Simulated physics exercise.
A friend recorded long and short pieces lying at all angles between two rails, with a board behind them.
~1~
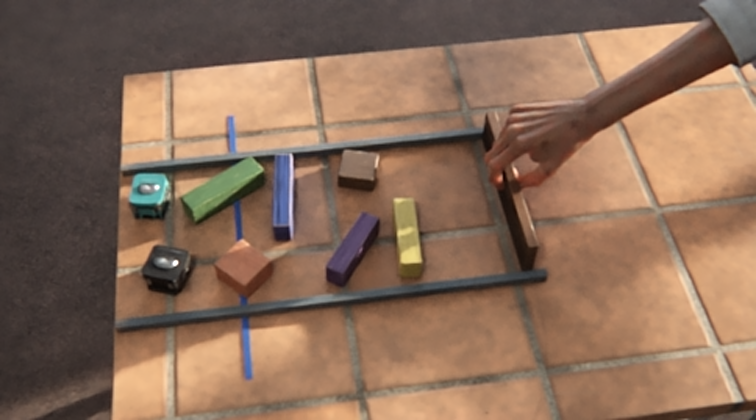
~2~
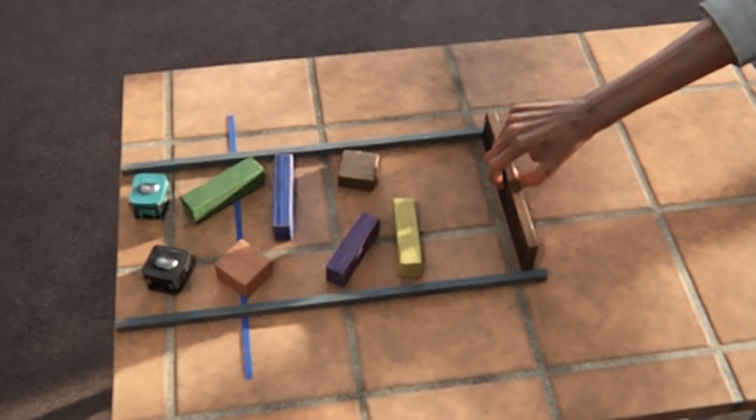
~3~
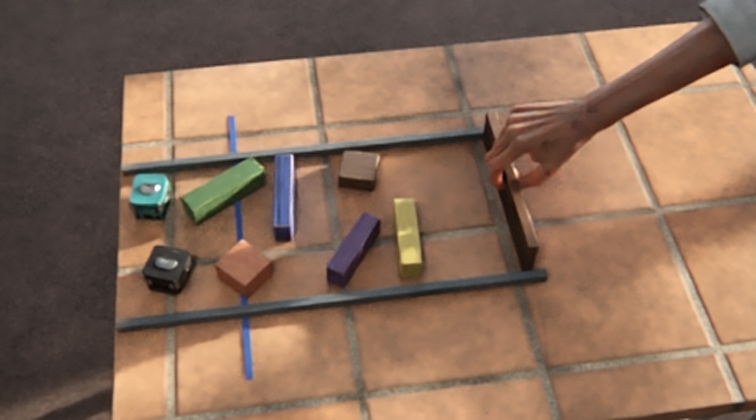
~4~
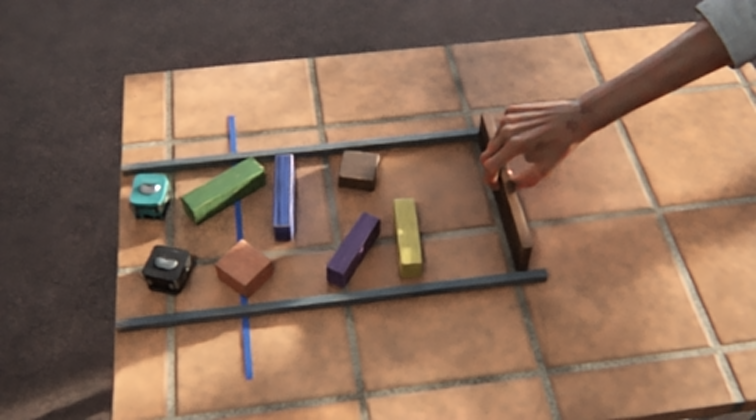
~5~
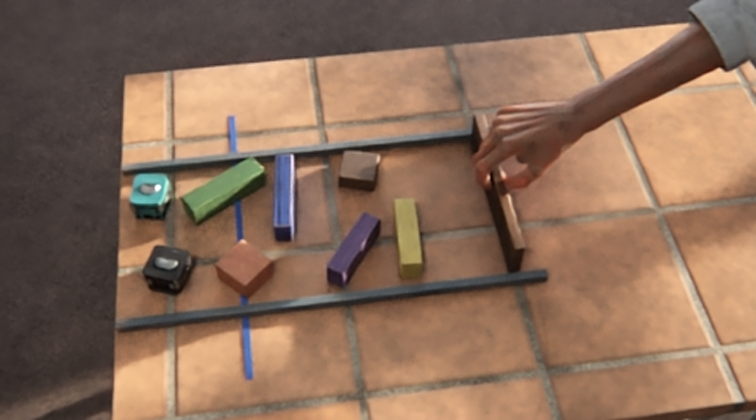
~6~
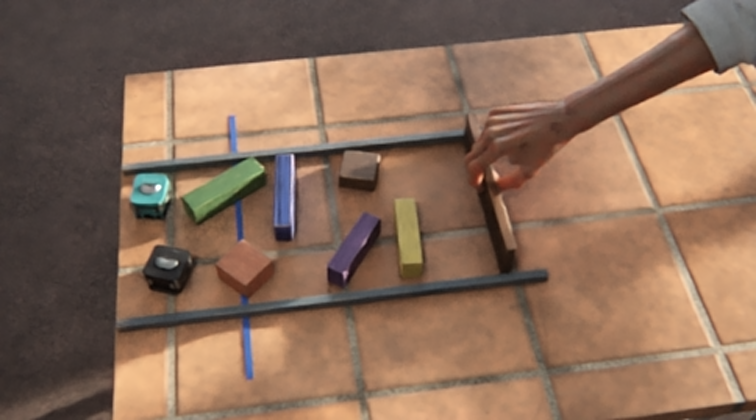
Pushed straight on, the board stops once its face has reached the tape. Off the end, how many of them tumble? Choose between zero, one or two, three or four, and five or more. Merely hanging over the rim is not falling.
The count is zero.
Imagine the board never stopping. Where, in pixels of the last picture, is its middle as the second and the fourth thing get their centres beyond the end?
I'd put it close to (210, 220) and later close to (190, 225).
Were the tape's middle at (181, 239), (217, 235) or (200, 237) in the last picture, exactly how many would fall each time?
4, 0, 2.
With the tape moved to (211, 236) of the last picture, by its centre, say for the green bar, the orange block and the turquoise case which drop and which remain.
As for the green bar, it keeps its place; the orange block keeps its place; the turquoise case ends up falling.
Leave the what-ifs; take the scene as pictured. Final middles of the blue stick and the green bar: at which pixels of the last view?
You'll see the blue stick at (190, 204), with the green bar at (169, 196).
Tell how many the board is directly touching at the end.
It's 2 of them.
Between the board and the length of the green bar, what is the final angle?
Around 5 degrees.
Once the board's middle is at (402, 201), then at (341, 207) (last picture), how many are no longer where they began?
It comes to 1 for the first spot, 3 for the other.
Soon after, none off yet; turquoise case at rest near (151, 197); black case at rest near (169, 270); green bar at rest near (225, 191).
After that, none off yet; turquoise case at rest near (151, 197); black case at rest near (169, 270); green bar displaced a little near (213, 193).
In the end, the number that fall off is zero.
